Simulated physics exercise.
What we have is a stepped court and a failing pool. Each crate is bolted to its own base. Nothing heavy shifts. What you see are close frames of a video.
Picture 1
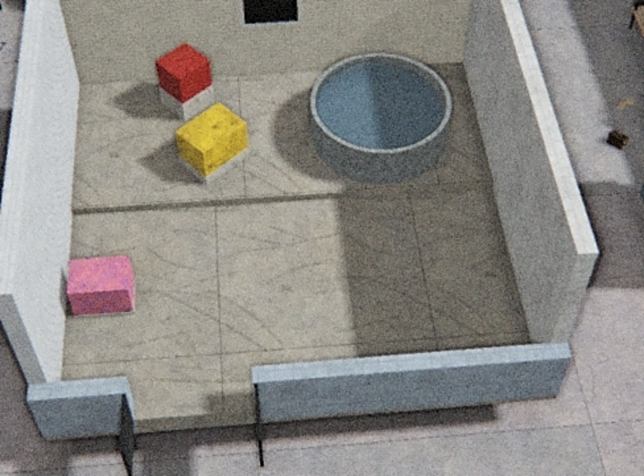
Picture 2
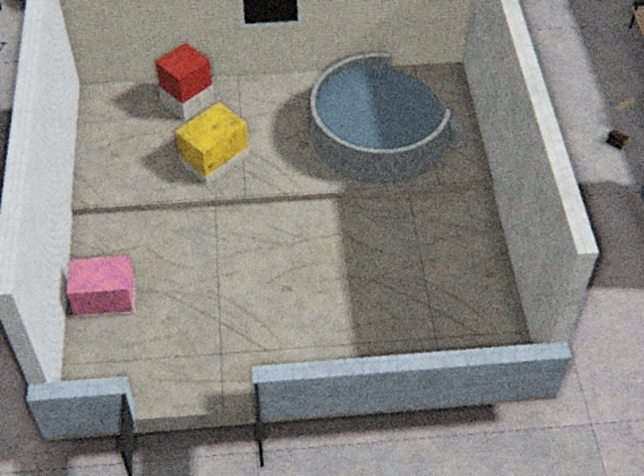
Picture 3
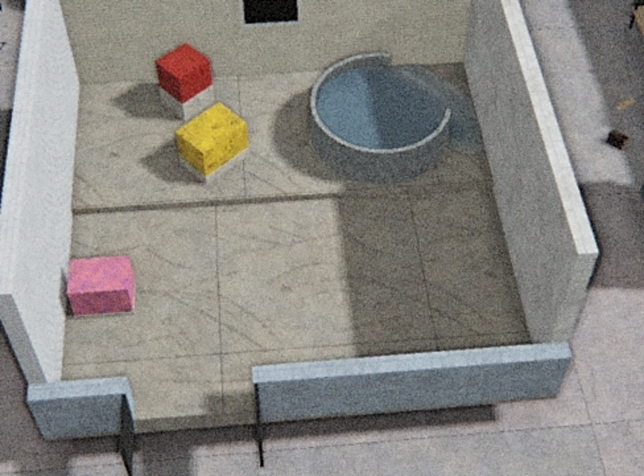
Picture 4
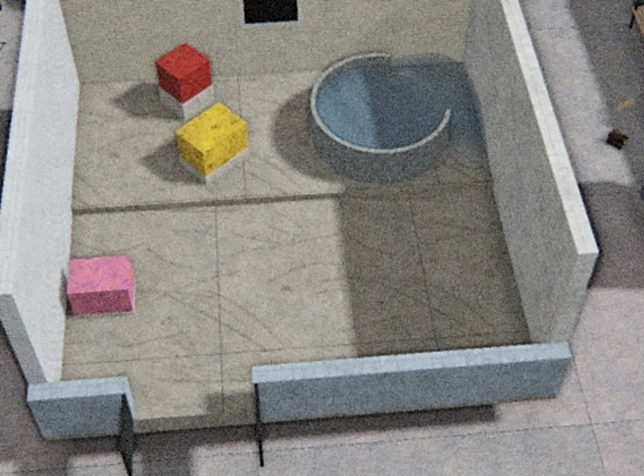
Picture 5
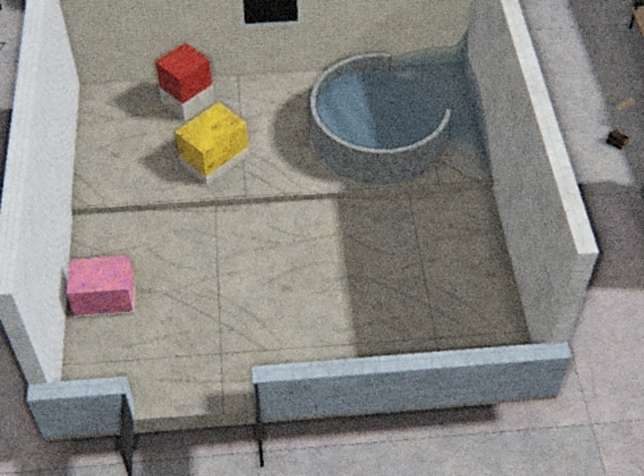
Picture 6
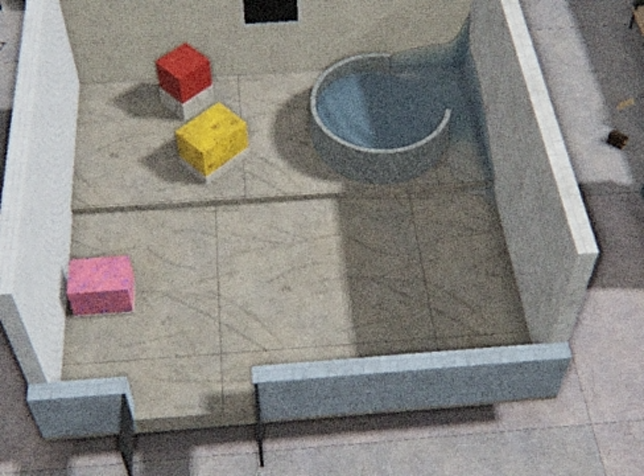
A round pool of water broke open at its back right side, and water poured out and spread across the floor to the right-hand wall, while the red, yellow and pink blocks stayed still.
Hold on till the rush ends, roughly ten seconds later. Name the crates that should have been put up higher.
The red crate is missed by the water this time, the pink crate is not missed by the water this time, the yellow crate is missed by the water this time.
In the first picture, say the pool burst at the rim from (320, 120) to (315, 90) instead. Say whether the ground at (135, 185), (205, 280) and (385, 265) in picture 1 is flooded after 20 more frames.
Read off point by point, the answer is soaking, soaking, not soaked.
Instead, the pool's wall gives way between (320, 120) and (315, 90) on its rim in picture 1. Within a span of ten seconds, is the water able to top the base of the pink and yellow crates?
The pink crate is reached, the yellow crate is reached.
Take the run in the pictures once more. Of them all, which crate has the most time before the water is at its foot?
My pick is the pink crate.
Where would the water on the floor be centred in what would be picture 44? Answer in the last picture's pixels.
Estimate: (351, 182).
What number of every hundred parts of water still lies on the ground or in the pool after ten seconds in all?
Some 98 parts in a hundred have not run off.
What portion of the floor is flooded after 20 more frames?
Close to 55 percent, by my reckoning.
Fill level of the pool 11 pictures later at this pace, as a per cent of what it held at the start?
I'd say around 42 per cent.
A moment on, water covers 15 % of the floor; the red crate not reached, the pink crate not reached, the yellow crate not reached.
Next, water covers 30 % of the floor; the red crate water round its plinth, the pink crate not reached, the yellow crate not reached.
Then, water covers 55 % of the floor; the red crate water round its plinth, the pink crate not reached, the yellow crate water round its plinth.
Later, water covers 85 % of the floor; the red crate water round its plinth, the pink crate water round its plinth, the yellow crate water round its plinth.
In the end, water covers 95 % of the floor; the red crate stayed above the water, the pink crate was topped, the yellow crate stayed above the water.
